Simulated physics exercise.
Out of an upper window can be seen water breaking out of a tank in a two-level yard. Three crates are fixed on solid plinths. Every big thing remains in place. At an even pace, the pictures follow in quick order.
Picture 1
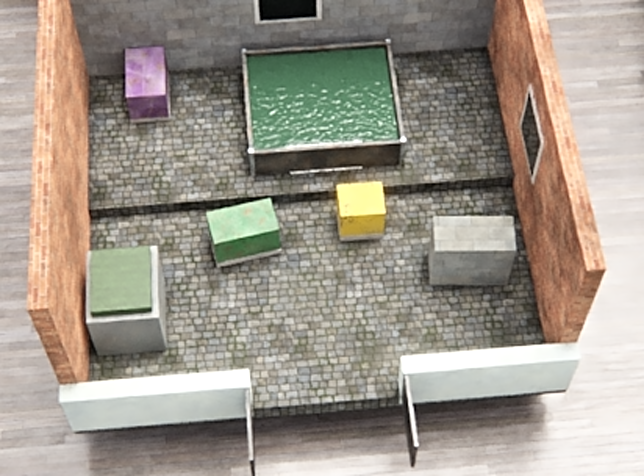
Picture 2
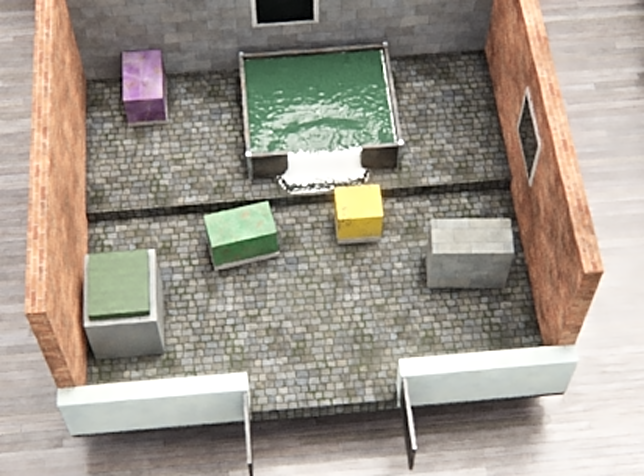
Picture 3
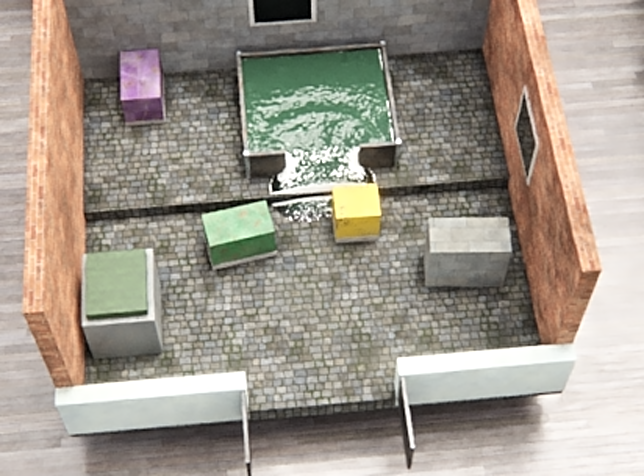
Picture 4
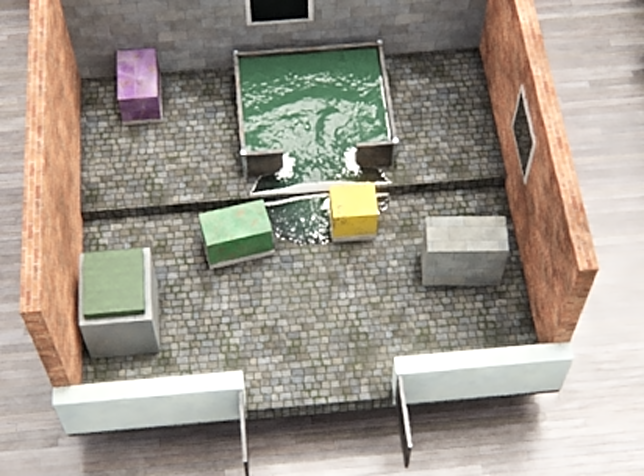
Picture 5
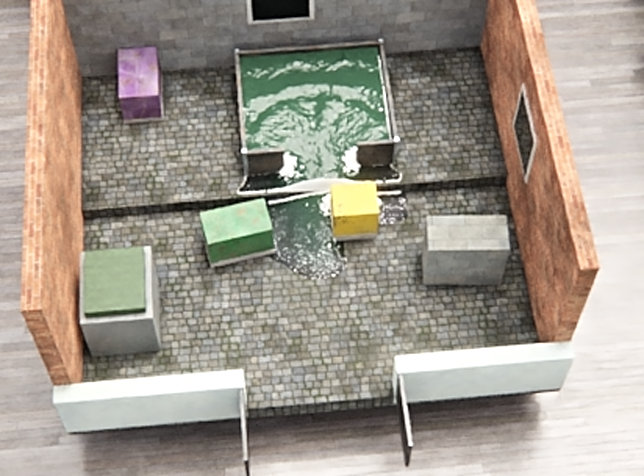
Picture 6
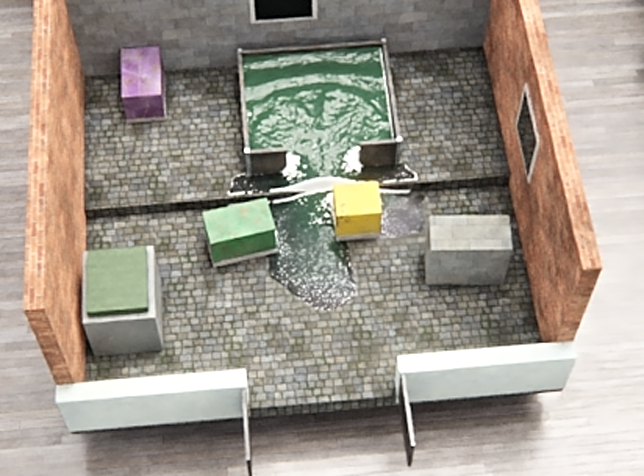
A walled yard with brick sides and a cobbled floor on two levels is seen from high above, with a tank of green water at the back. A purple block stands at left rear, and green, yellow and grey blocks stand across the lower level. Water breaks out of the tank's front, pours over the step and spreads between the green and yellow blocks, while the view shifts very slightly.
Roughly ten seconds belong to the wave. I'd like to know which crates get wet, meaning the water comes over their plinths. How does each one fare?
The purple crate does not get wet. The green crate does get wet. The yellow crate does get wet.
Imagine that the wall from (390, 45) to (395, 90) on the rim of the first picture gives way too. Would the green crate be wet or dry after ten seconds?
In that case the green crate comes through dry.
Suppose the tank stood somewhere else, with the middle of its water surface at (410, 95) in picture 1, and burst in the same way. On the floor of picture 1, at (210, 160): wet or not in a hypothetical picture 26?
At that spot: Bone-dry.
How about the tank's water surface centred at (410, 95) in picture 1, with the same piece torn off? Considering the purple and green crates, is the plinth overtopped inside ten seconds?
The purple crate is not reached, and the green crate is not reached.
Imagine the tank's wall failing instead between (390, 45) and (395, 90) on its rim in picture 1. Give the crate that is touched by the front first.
That would be the yellow crate.
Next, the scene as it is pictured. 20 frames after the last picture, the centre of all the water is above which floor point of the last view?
I'd say around (323, 181).
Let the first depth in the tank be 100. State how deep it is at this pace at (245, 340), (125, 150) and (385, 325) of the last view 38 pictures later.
First spot 2 %, second 0 %, third 6 %.
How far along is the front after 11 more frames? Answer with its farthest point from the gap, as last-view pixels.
I'd say near (153, 400).
A moment on, water covers 25 % of the floor; the purple crate not reached, the green crate water round its plinth, the yellow crate water round its plinth.
Next, water covers 35 % of the floor; the purple crate not reached, the green crate water round its plinth, the yellow crate water round its plinth.
Then, water covers 45 % of the floor; the purple crate not reached, the green crate water round its plinth, the yellow crate water round its plinth.
Later, water covers 60 % of the floor; the purple crate not reached, the green crate water round its plinth, the yellow crate water round its plinth.
In the end, water covers 60 % of the floor; the purple crate stayed above the water, the green crate was topped, the yellow crate was topped.
